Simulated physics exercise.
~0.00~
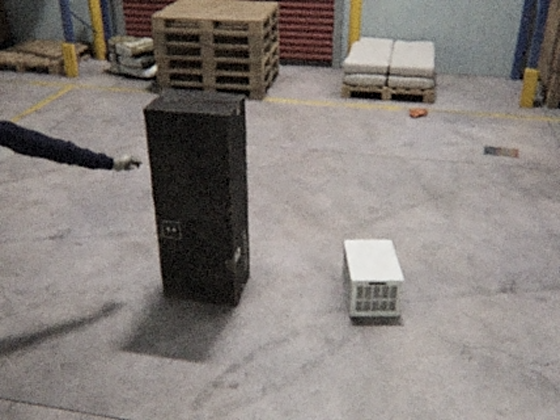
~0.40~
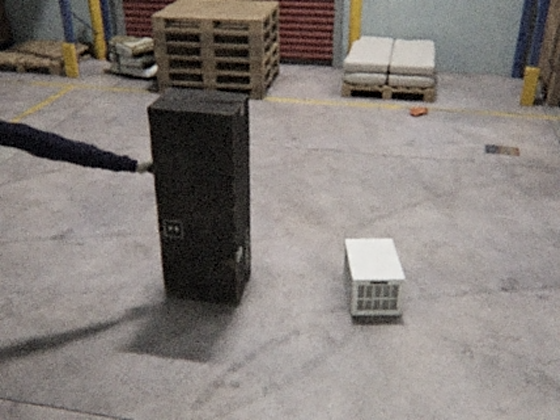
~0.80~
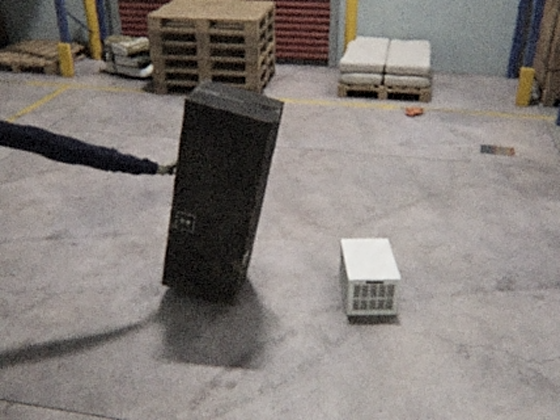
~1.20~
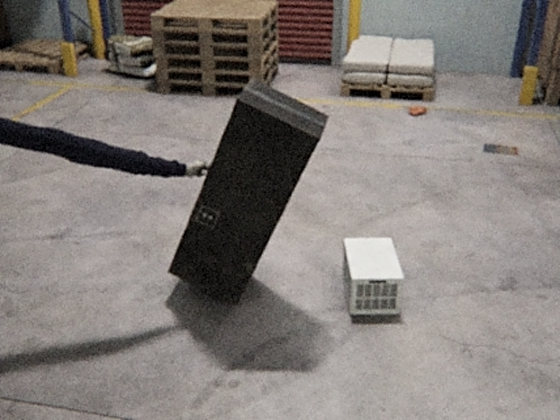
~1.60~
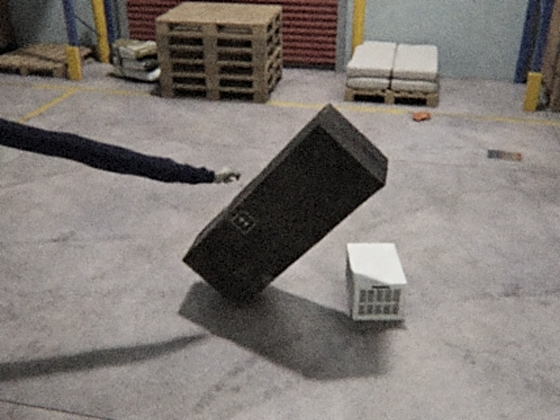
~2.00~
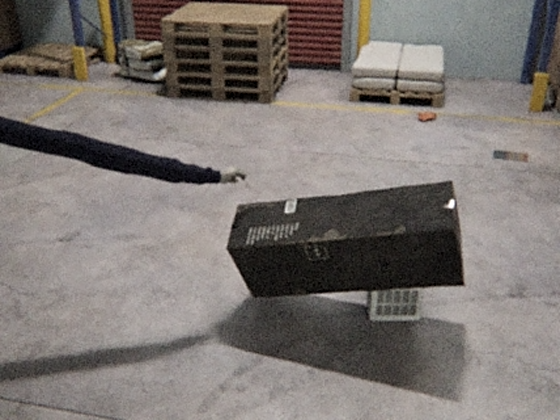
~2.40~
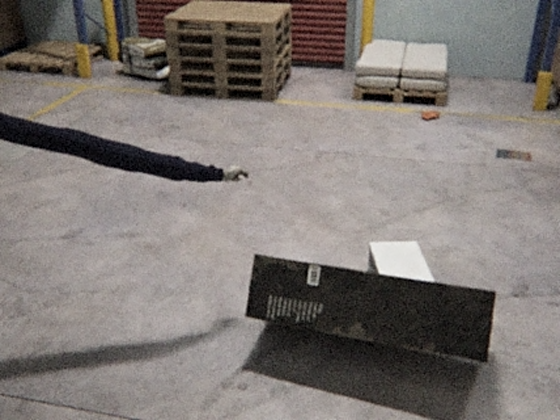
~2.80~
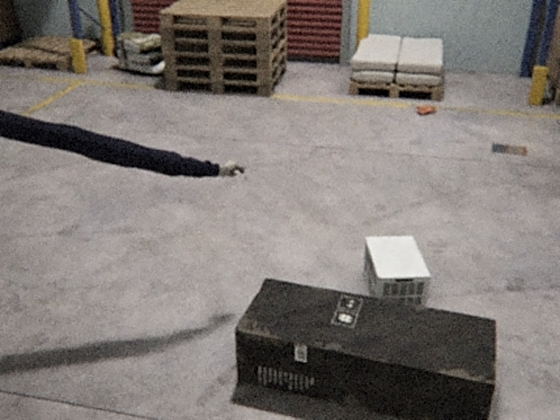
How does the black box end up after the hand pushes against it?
The black box topples over to the right and ends up lying on its side on the floor, in front of the white crate.
